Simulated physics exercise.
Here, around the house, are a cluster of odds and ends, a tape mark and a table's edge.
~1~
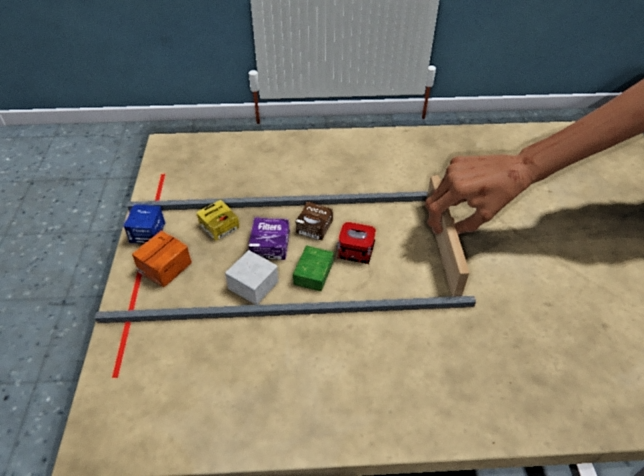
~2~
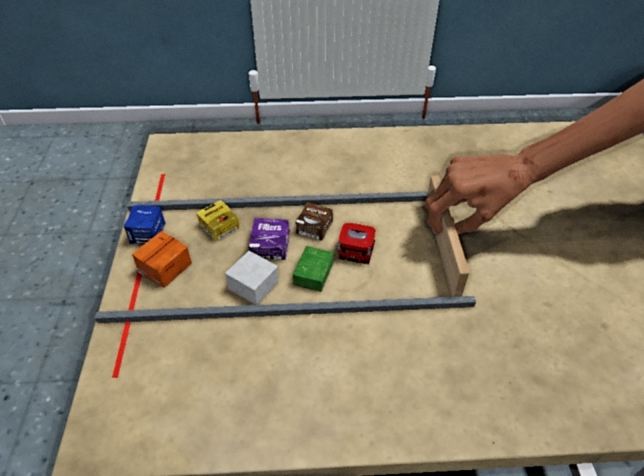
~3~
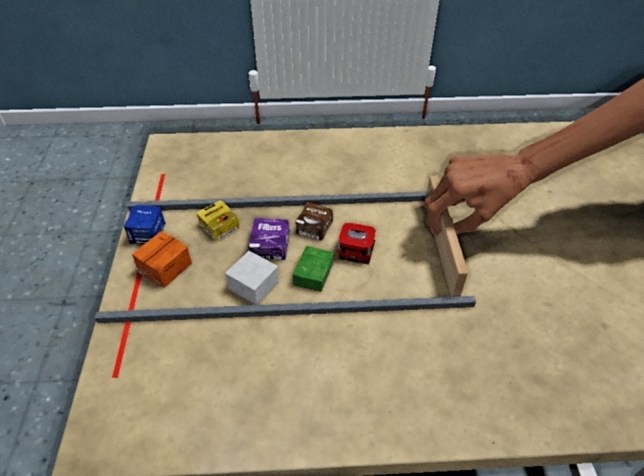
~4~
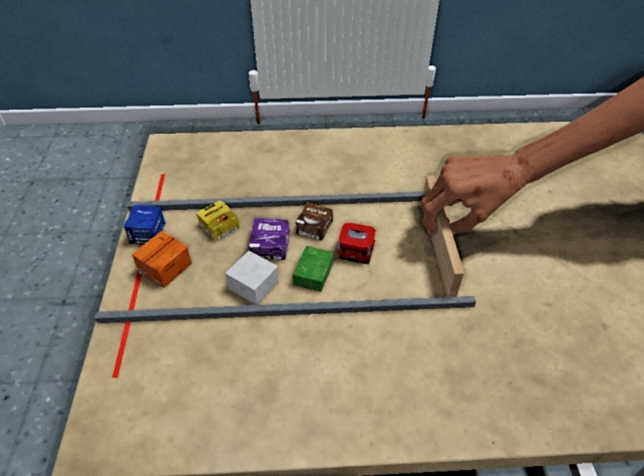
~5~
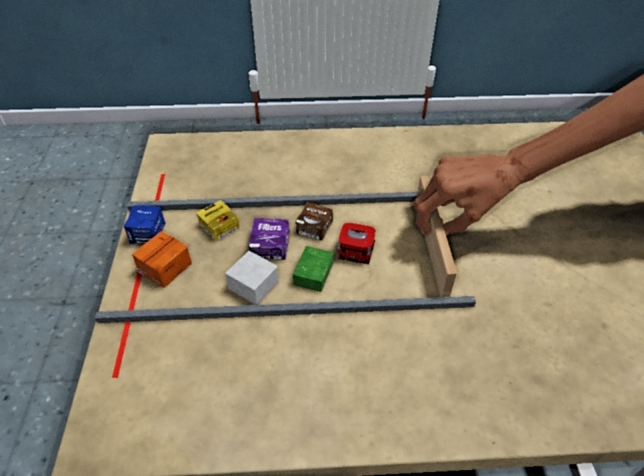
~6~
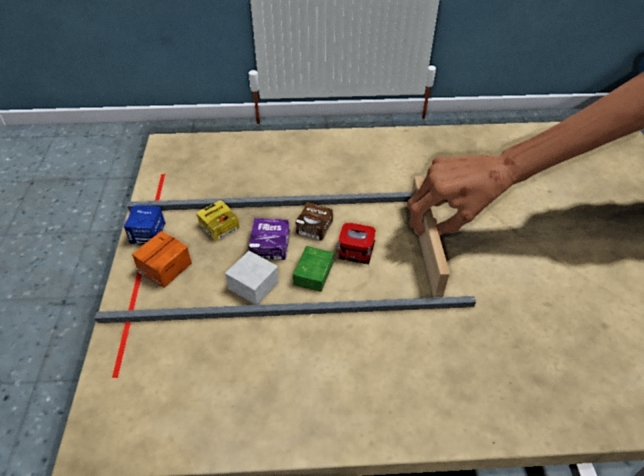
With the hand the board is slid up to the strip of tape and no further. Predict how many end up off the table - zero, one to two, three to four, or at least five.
At least five end up off the table.
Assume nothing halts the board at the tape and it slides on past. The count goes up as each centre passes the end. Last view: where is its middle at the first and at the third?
It sits around (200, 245) and after that around (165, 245).
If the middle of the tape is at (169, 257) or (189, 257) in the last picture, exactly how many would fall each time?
Result, try by try: 2, 2.
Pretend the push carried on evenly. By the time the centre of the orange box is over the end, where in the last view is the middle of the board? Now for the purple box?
Near (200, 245) in the first case, near (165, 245) in the other.
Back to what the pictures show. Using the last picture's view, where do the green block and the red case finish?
Near (120, 280) and (124, 250).
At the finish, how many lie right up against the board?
Counting them up gives 3.
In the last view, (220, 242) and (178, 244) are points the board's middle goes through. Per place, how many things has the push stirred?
First 8, after that 8.
Soon after, none off yet; blue box at rest near (145, 225); orange box at rest near (163, 259); yellow box at rest near (218, 221).
At rest, the number that fall off is five or more; fallen, purple box, white block, yellow box, orange box and blue box.
